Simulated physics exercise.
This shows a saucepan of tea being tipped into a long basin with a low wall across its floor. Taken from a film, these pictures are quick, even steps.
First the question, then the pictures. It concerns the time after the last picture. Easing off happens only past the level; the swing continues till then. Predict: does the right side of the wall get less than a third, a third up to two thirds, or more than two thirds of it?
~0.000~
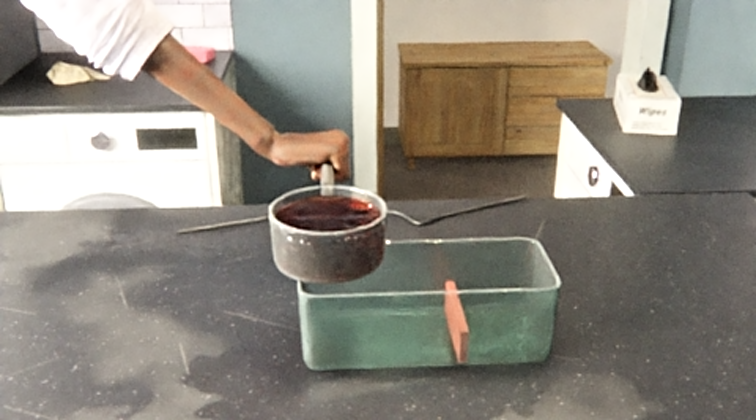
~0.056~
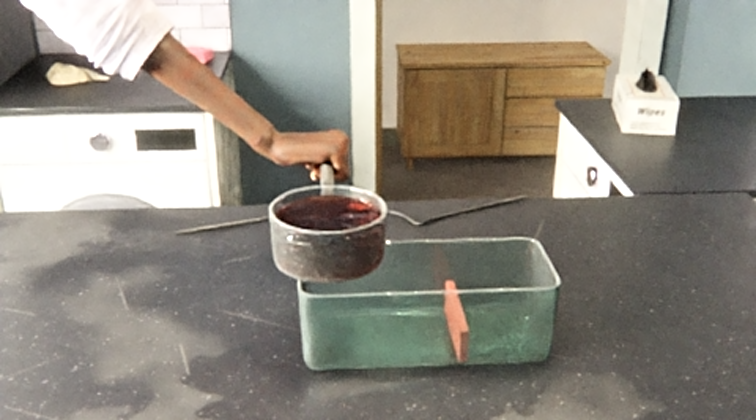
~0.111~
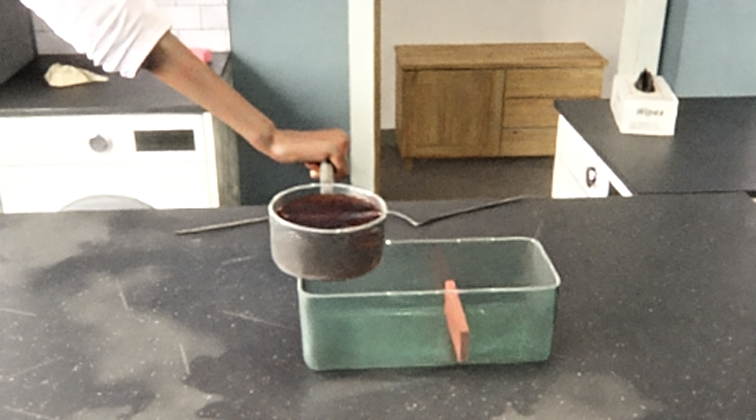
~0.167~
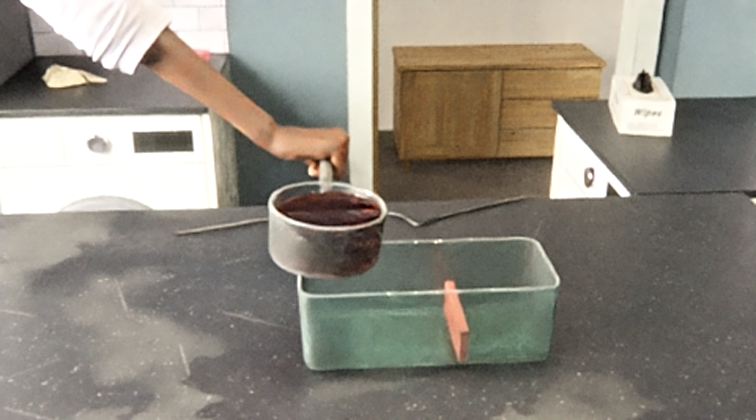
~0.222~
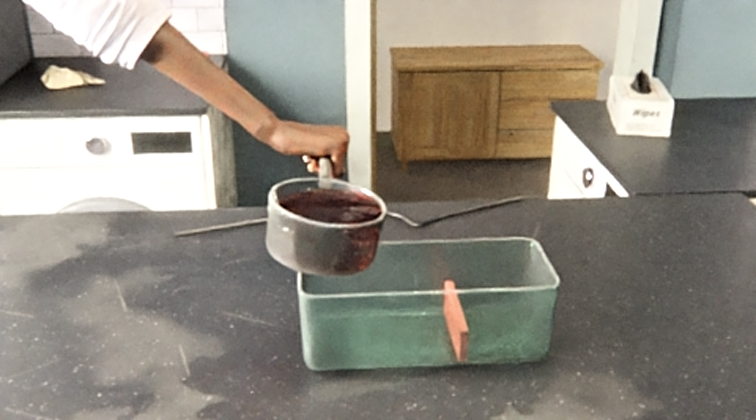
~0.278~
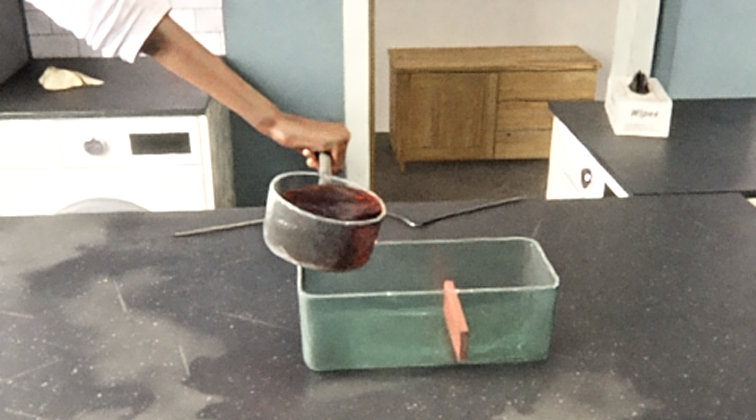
It gets a third up to two thirds.
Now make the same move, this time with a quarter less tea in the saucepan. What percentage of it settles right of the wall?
Near 45 in a hundred.
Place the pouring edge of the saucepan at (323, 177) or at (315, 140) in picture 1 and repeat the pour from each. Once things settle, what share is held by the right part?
One after the other: 10 %, 5 %.
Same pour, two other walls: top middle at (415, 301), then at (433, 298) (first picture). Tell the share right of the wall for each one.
Record: Case 1 near 95 %, case 2 near 90 %.
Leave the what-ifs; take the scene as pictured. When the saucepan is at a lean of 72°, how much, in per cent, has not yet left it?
I'd put it near 50 %.
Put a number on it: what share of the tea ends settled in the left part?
About 45 per cent.
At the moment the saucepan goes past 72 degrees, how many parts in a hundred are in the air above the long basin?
Around 35 in a hundred.
A moment on, the saucepan is tipped part way and 48 per cent is still to pour, 16 is left of the wall and 2 right of it.
Next, the saucepan is tipped right over and 5 per cent is still to pour, 30 is left of the wall and 55 right of it.
Then the saucepan is tipped right over and 0 per cent is still to pour, 45 is left of the wall and 54 right of it.
Later the saucepan is tipped right over and 0 per cent is still to pour, 46 is left of the wall and 54 right of it.
At rest 46 per cent lies left of the wall, 54 right of it and 1 outside.
